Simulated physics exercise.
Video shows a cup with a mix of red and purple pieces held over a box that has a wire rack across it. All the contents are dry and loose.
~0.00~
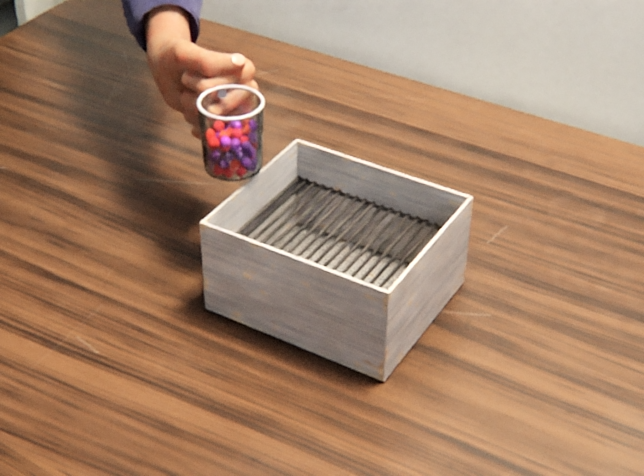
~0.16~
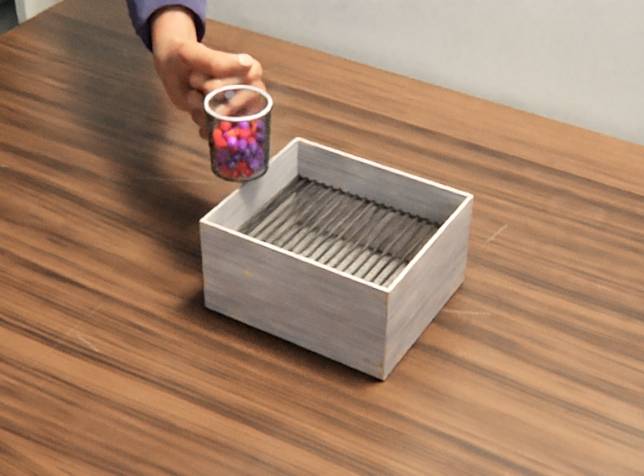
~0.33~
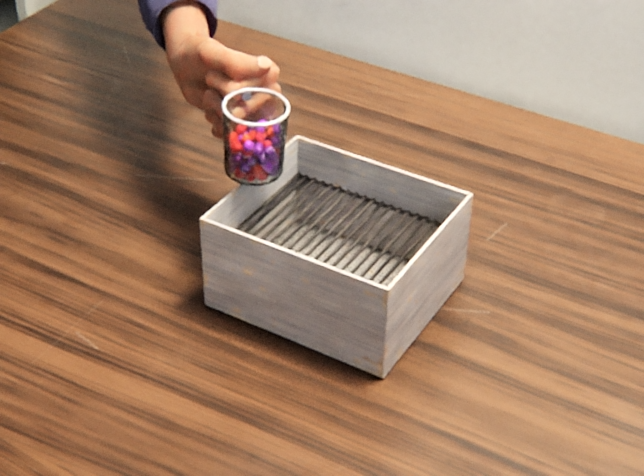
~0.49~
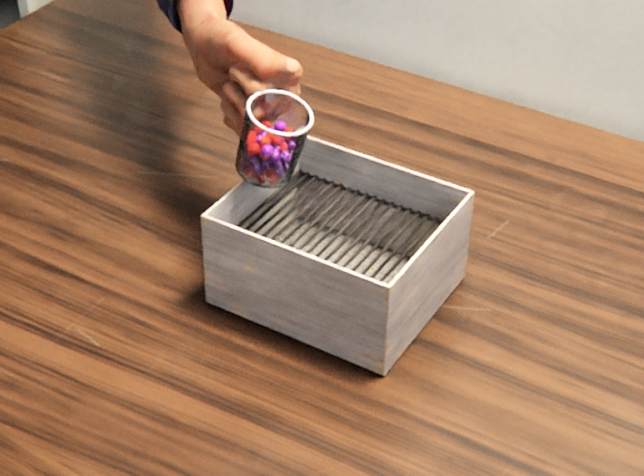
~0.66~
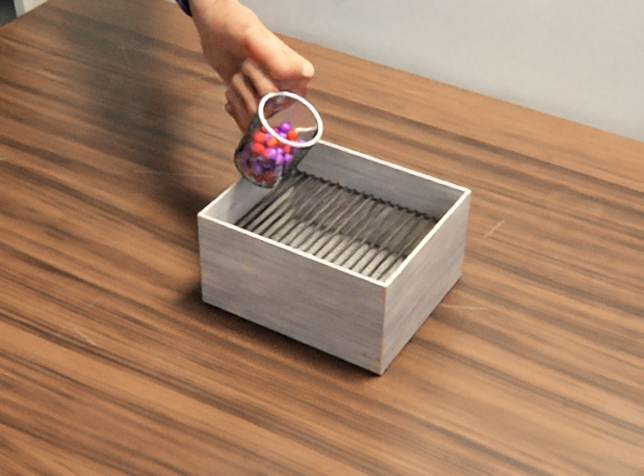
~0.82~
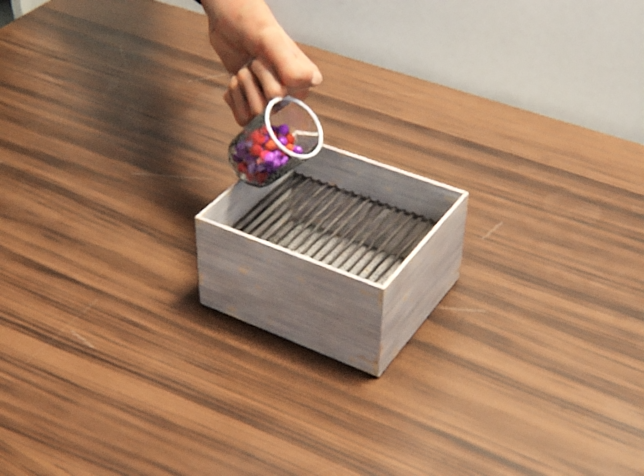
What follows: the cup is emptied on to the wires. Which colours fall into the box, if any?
Once poured, the red ones are trapped on top. Purple ones, they are trapped on top.
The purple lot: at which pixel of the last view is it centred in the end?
Roughly at pixel (324, 234).
After 1.08 s, red ones, all in the cup; purple ones, all in the cup.
After 1.41 s, red ones, all in the cup; purple ones, all in the cup.
After 1.76 s, red ones, about two thirds in the cup, about a third on or over the wires; purple ones, about two thirds in the cup, about a third on or over the wires.
At rest (2.6 s), red ones, all on the wires, none under the rack; purple ones, all on the wires, none under the rack.
